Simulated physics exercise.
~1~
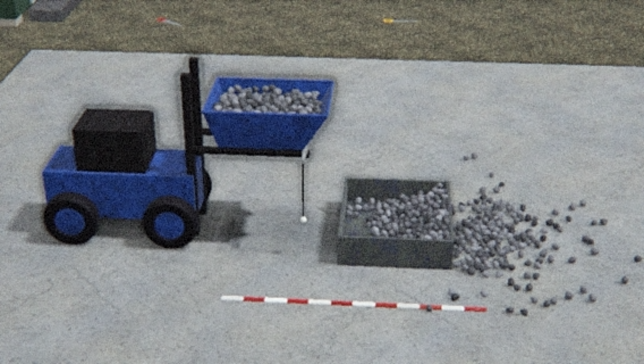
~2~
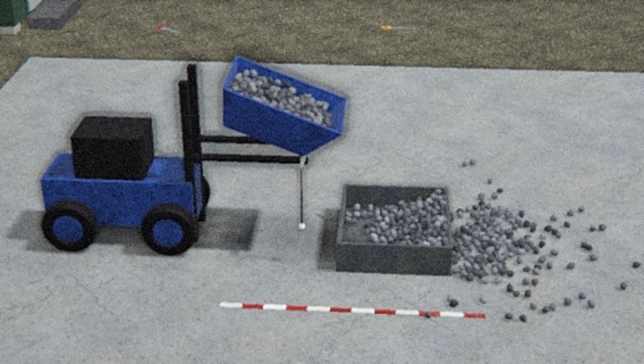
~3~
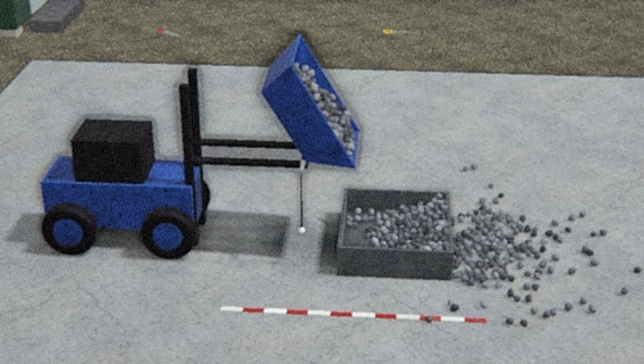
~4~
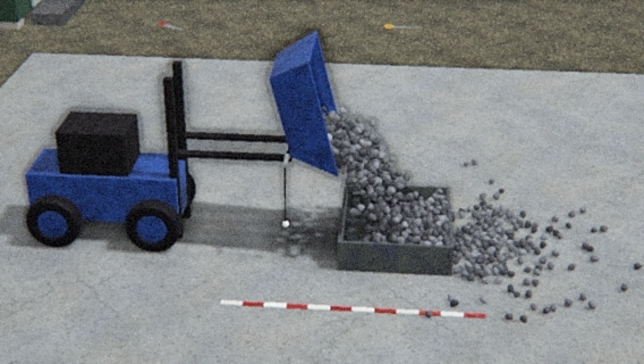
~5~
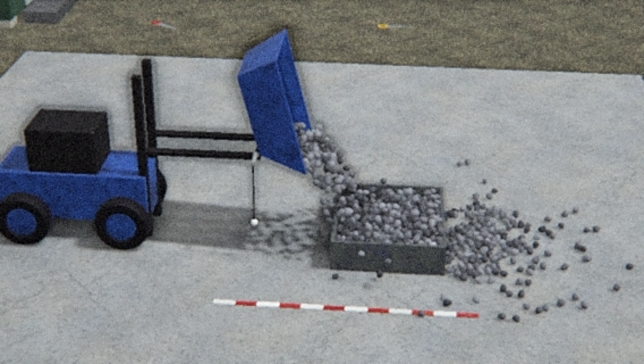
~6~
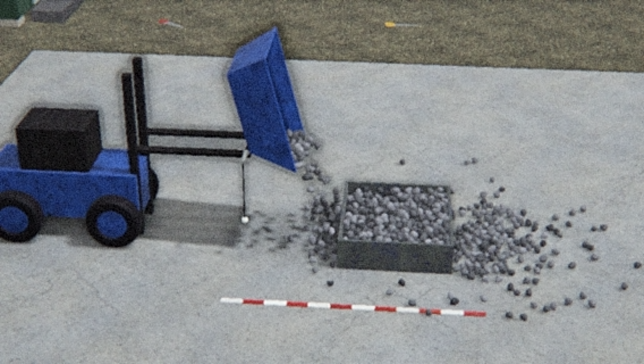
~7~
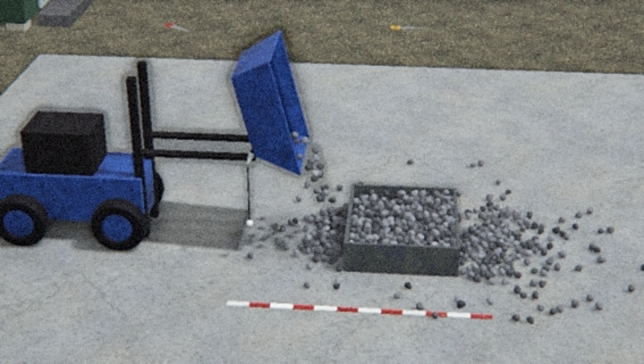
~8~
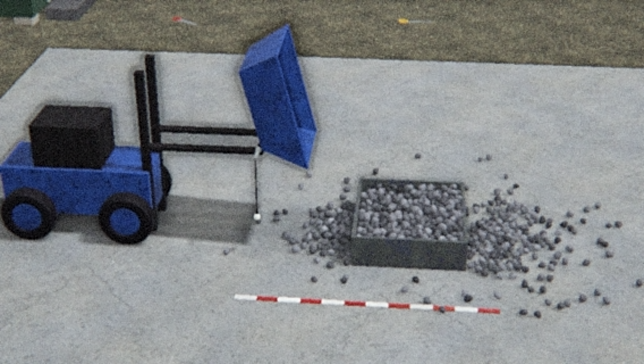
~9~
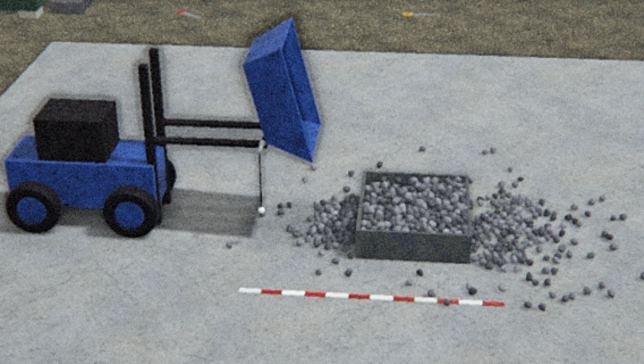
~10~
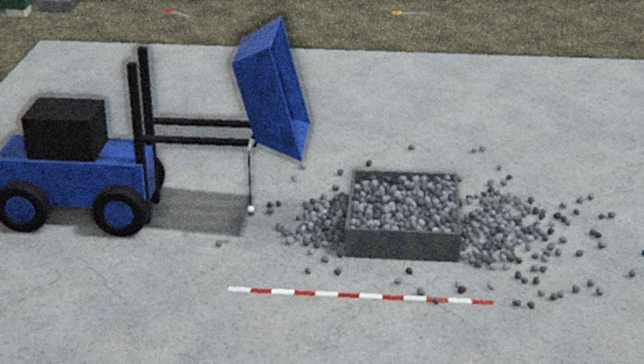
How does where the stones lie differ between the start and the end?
At the start many of the stones sit up in the raised blue skip, with the rest in the bin and on the ground to its right. At the end they all lie lower down, filling the bin and scattered on the ground to its left and right.
A blue forklift-like machine tipped its raised skip of grey stones toward a partly filled bin and backed away to the left as they poured out, leaving the skip empty, the bin full and stones scattered on both sides.
